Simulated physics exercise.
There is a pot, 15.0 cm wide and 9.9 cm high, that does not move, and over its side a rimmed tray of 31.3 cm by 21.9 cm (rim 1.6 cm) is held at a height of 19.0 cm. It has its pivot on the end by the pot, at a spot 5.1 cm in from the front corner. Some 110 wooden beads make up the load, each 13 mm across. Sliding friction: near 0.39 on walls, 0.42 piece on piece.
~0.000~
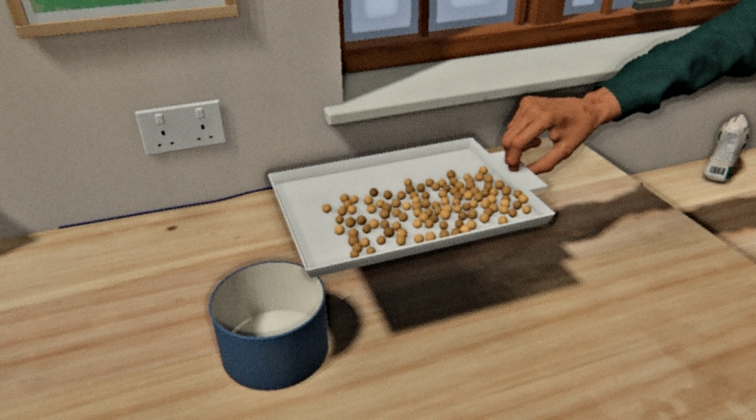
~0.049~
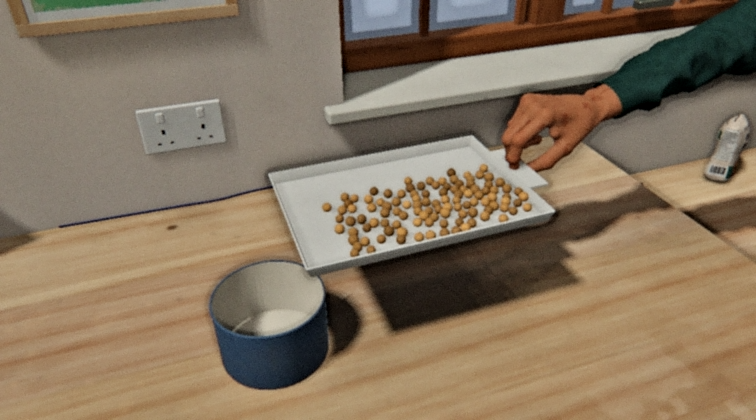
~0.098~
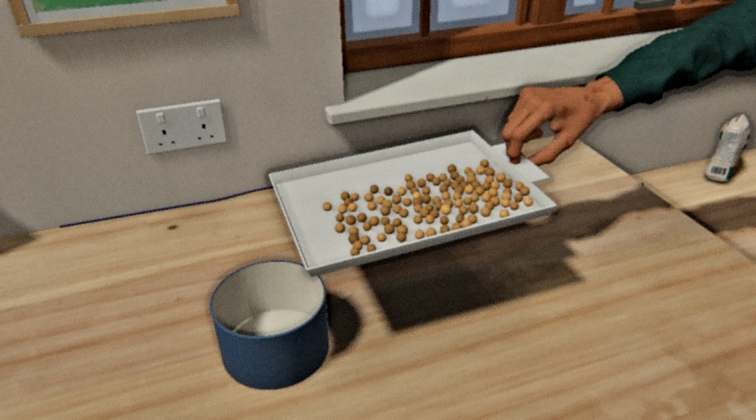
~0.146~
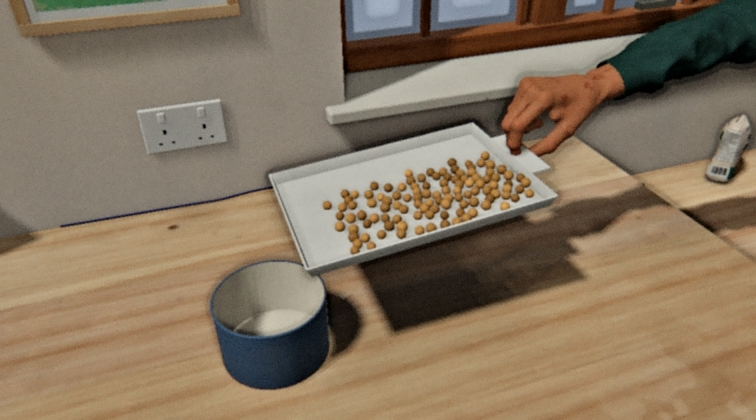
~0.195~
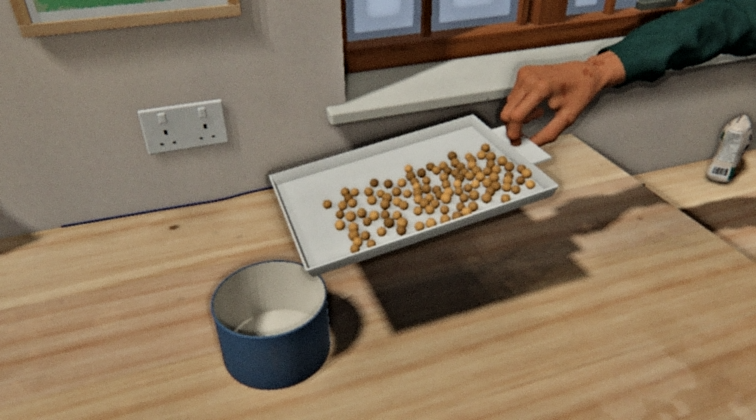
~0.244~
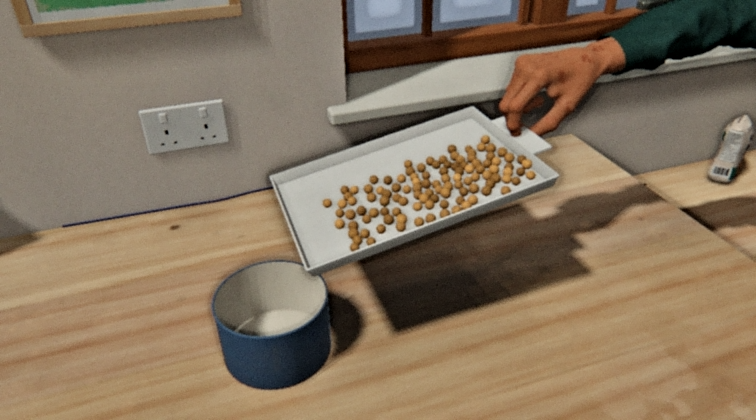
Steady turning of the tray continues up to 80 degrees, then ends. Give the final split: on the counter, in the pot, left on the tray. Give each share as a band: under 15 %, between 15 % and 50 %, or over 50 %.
Shares by band: Counter between 15 % and 50 %, pot over 50 %, tray under 15 %.
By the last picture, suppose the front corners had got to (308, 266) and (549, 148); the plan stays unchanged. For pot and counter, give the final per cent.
Split: Pot = 60, counter = 40.
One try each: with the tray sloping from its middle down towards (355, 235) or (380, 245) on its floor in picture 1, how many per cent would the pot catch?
25 and 0 %.
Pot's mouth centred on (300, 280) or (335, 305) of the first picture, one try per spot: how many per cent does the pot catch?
55 and 5 %.
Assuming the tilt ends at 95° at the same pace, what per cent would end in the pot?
Around 70 %, I reckon.
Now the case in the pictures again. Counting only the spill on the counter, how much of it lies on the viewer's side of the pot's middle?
Near 20 in a hundred.
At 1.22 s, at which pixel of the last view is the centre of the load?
The load's centre is near (297, 215) at that time.
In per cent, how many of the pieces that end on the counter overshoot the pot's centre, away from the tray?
About 70 percent of the spill.
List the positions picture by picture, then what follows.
The first frame shows tray tilt 0 degrees, front corners at (310, 266) and (549, 212); middle of the pieces at (436, 206); pot at (268, 296).
The second frame shows tray tilt 1 degrees, front corners at (310, 266) and (549, 210); middle of the pieces at (436, 204).
The third frame shows tray tilt 2 degrees, front corners at (310, 266) and (550, 204); middle of the pieces at (437, 201).
The fourth frame shows tray tilt 5 degrees, front corners at (310, 266) and (551, 195), lowest corner left back; middle of the pieces at (437, 195).
The fifth frame shows tray tilt 8 degrees, front corners at (310, 266) and (552, 185), lowest corner left back; middle of the pieces at (437, 190).
The sixth frame shows tray tilt 10 degrees, front corners at (310, 266) and (553, 175), lowest corner left back; middle of the pieces at (436, 184); pot at (270, 296). The tray's pace is about 55 degrees a second.
After 0.83 s, tilt 43 degrees; the tray holds 100 %, the pot 0 %.
Then, at 1.22 s, tilt 65 degrees; the tray holds 85 %, the pot 5 %.
Then, at 1.69 s, tilt 80 degrees; the tray holds 35 %, the pot 40 %.
At rest (3.0 s), counter 30 %, pot 70 %, tray 0 %.
